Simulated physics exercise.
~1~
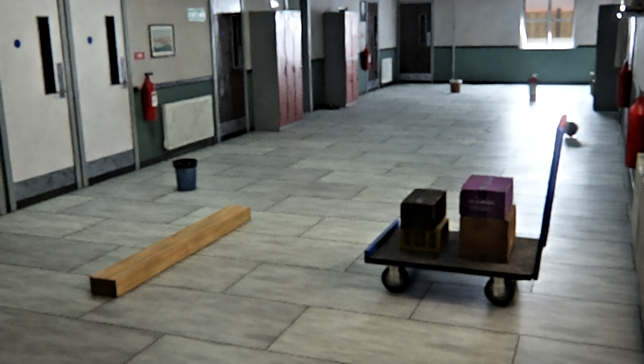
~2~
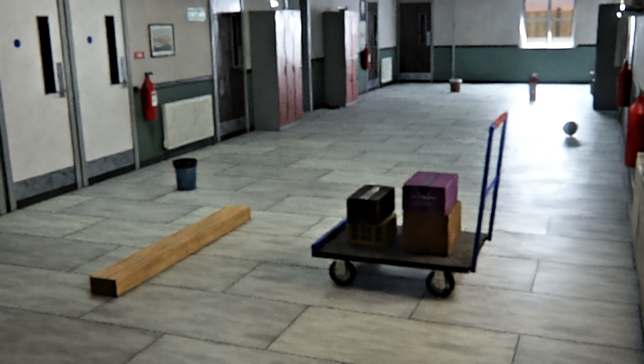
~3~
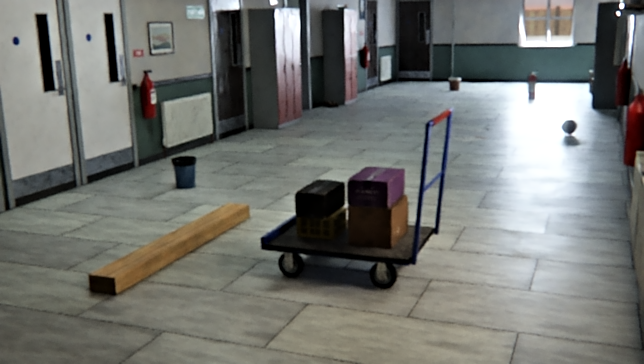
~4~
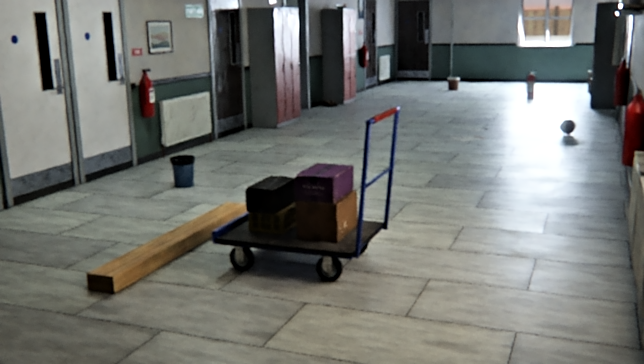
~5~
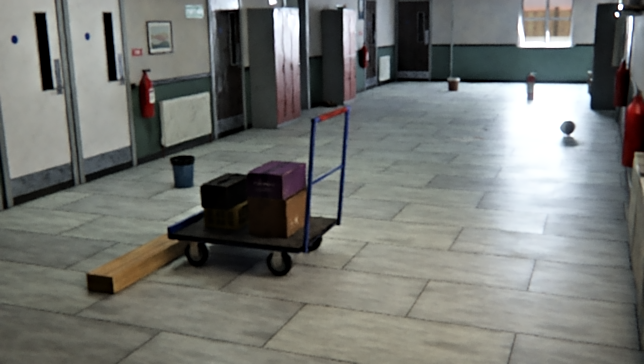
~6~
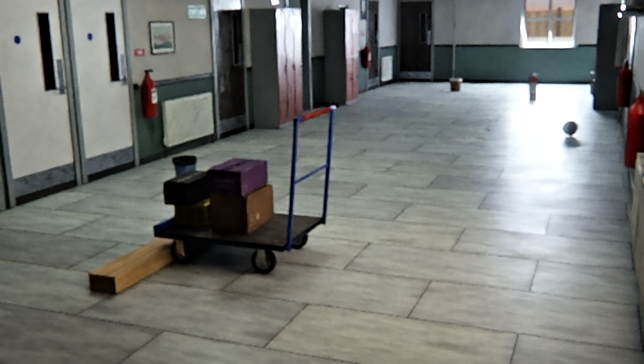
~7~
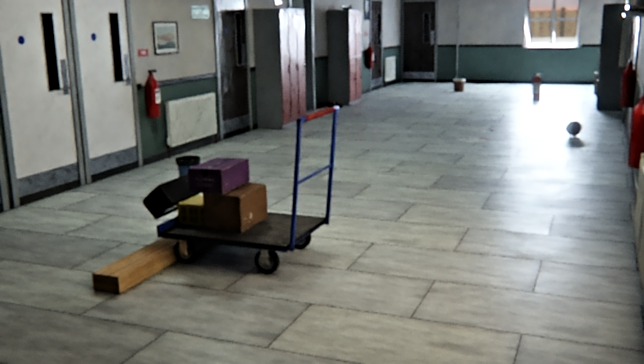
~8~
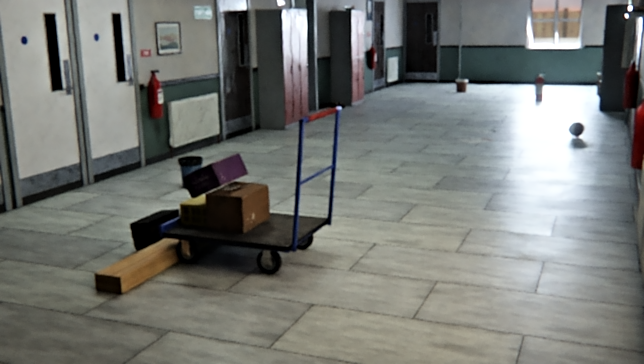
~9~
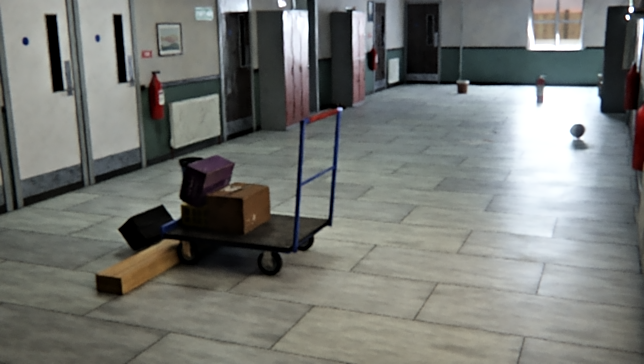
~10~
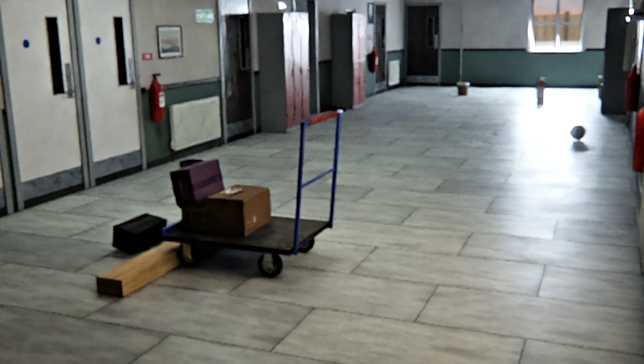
A flatbed trolley with a blue handle rolls leftward across the grey tiled floor of a long corridor, seen from slightly above by a gently swaying camera. It carries a black parcel on a yellow crate at the left and a purple carton on a brown one at the right, while a wooden beam lies ahead, near white doors and a bin. The trolley reaches the beam and stops. The black parcel slides forward, tips over the front edge and tumbles to the floor beyond. The purple carton slides off the brown one and tips onto its end, staying aboard with the brown carton and yellow crate.
